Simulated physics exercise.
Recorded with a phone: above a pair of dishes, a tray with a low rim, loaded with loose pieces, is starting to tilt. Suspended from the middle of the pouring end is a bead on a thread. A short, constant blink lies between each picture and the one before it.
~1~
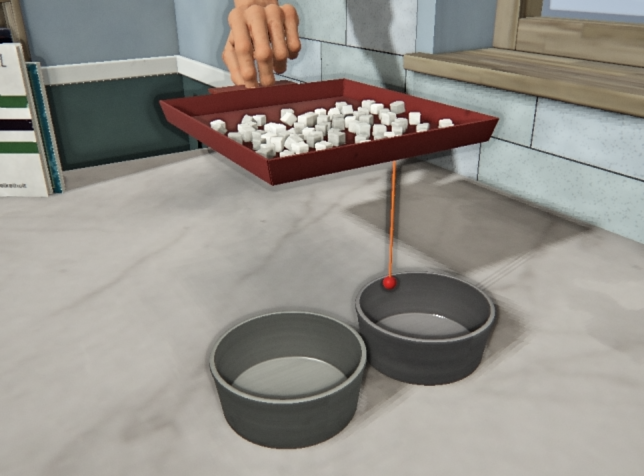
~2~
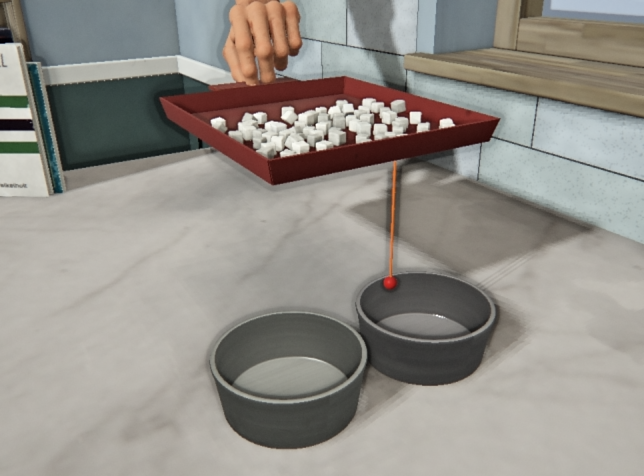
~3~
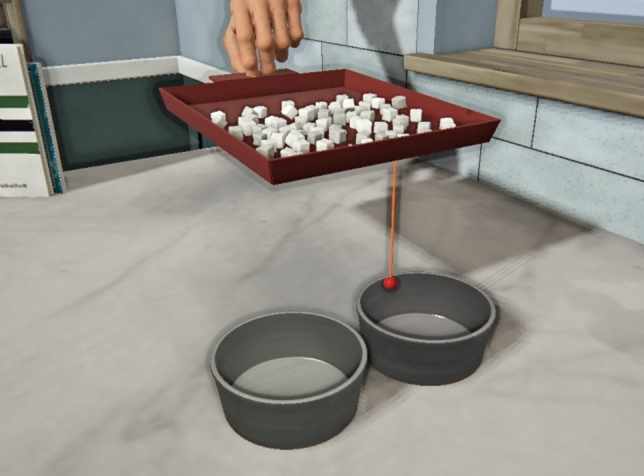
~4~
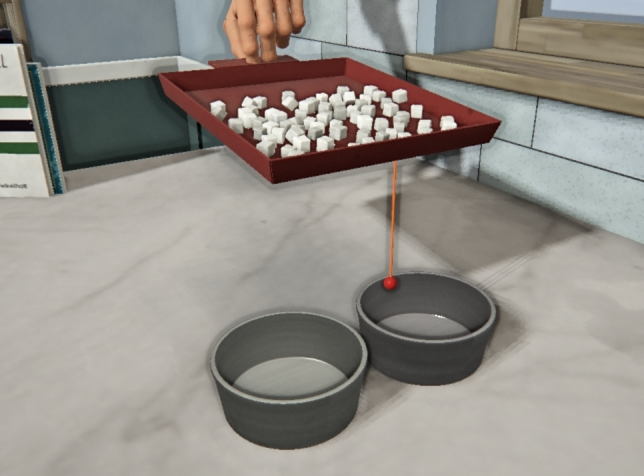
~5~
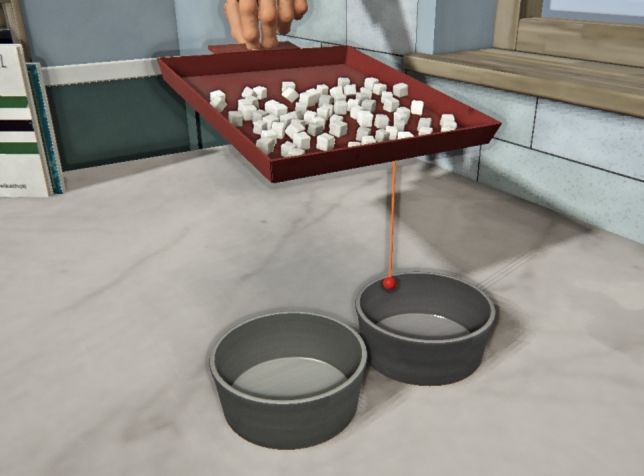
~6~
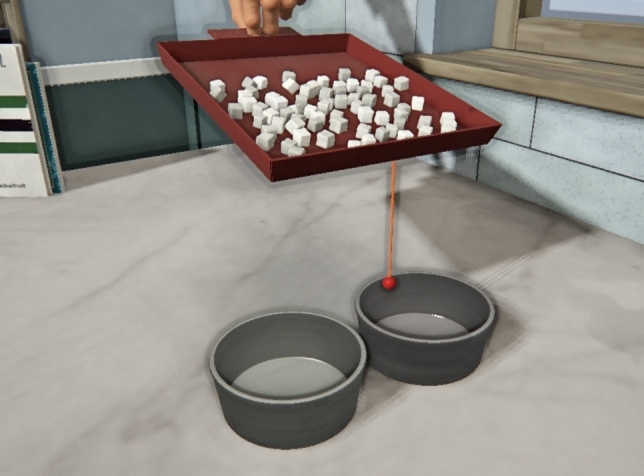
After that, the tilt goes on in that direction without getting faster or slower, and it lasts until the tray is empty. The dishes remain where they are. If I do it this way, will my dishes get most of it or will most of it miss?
A lesser share is caught.
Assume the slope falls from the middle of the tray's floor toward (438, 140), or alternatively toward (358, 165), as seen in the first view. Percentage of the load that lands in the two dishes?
First case about 40 percent; second case about 60 percent.
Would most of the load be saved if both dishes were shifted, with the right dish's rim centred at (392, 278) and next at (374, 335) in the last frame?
For the earlier try a smaller portion is kept, for the later one a smaller portion.
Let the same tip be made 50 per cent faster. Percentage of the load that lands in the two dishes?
Result: About 30 per cent.
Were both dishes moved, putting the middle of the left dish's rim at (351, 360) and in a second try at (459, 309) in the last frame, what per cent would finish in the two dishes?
Roughly 80 per cent, and 50 per cent.
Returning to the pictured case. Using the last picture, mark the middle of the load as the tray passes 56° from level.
The load's middle is around (392, 127).
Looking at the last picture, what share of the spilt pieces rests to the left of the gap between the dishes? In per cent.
That's roughly 10 per cent of the pieces.
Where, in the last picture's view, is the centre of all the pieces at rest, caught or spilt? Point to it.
Near pixel (480, 393).
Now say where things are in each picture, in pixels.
Corners of the pouring end at (271, 157) and (491, 117), level; middle of the load at (322, 130), sugar cubes; left dish at (328, 415); right dish at (469, 354); bead on its thread at (390, 283), in the first frame.
Corners of the pouring end at (272, 157) and (492, 118), level; middle of the load at (322, 129), in the second frame.
Corners of the pouring end at (272, 157) and (492, 119), tipped barely, level across its low end; middle of the load at (323, 125), in the third frame.
Corners of the pouring end at (273, 157) and (493, 120), tipped a little, level across its low end; middle of the load at (323, 119), in the fourth frame.
Corners of the pouring end at (274, 157) and (494, 121), tipped a little, level across its low end; middle of the load at (324, 114), in the fifth frame.
Corners of the pouring end at (274, 156) and (494, 122), tipped a little, level across its low end; middle of the load at (324, 108); left dish at (328, 415); right dish at (469, 354), in the sixth frame.
Soon, tray tipped steeply; nearly all on the tray; a stray few in the air.
A while on, tray tipped right over; nearly all on the tray; a stray few outside both.
Towards the end, tray tipped past a quarter turn; a stray few in the left dish; about a quarter in the right dish; about two thirds outside both.
Finally, tray tipped past a quarter turn; a stray few in the left dish; about a quarter in the right dish; about two thirds outside both.
